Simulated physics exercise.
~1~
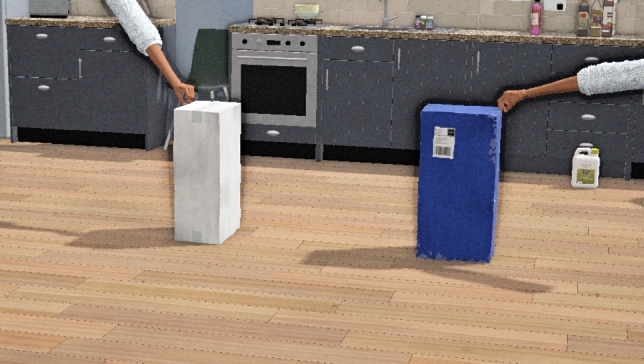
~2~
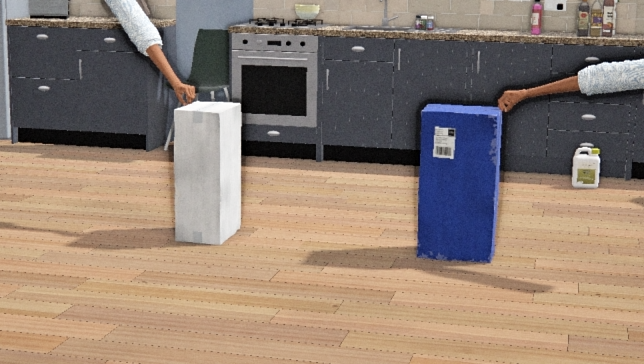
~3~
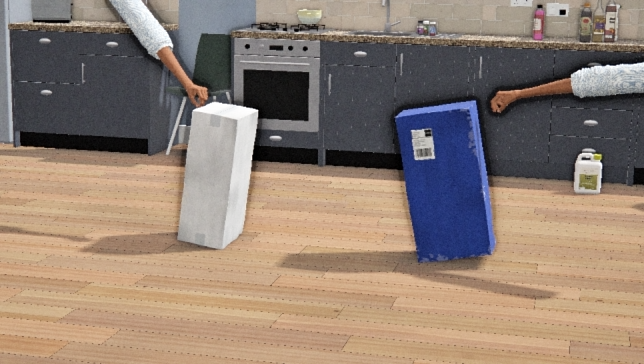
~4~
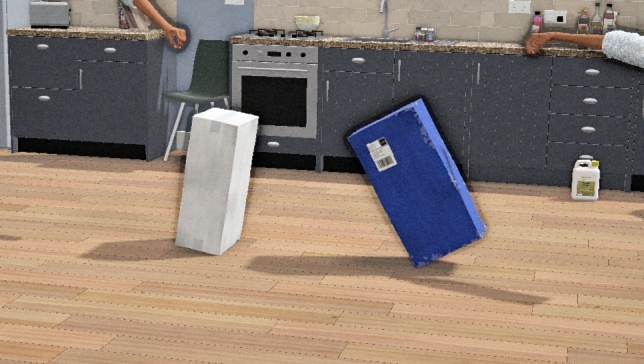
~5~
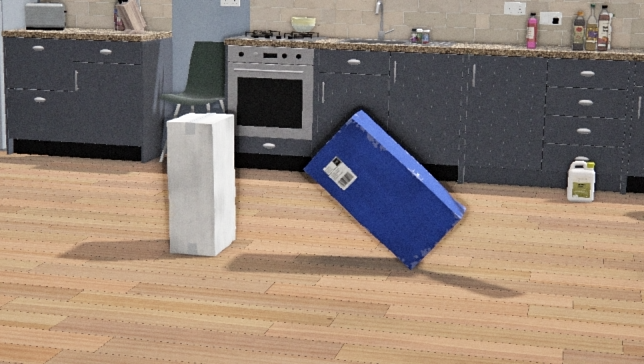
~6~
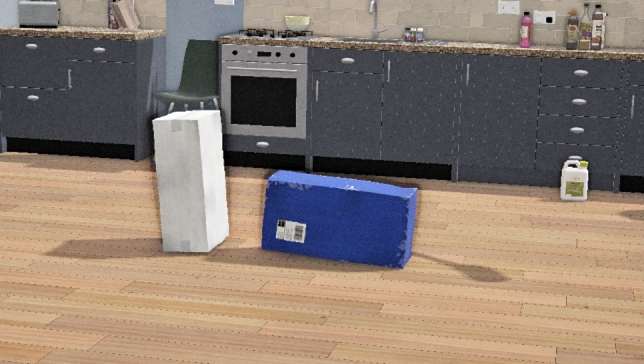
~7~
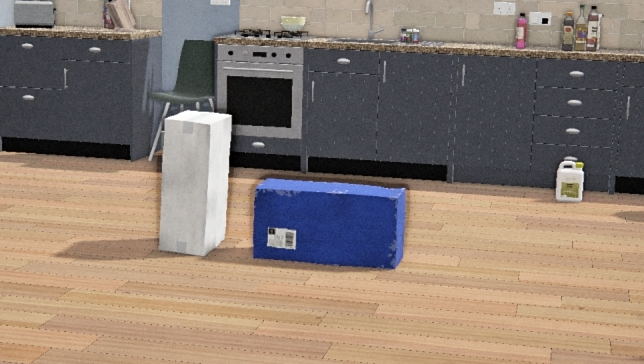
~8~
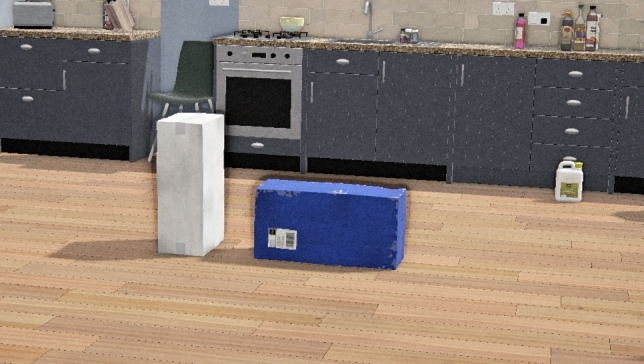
Blue box toppling left onto its side and white box rocking but staying upright after two hands push them in a kitchen.
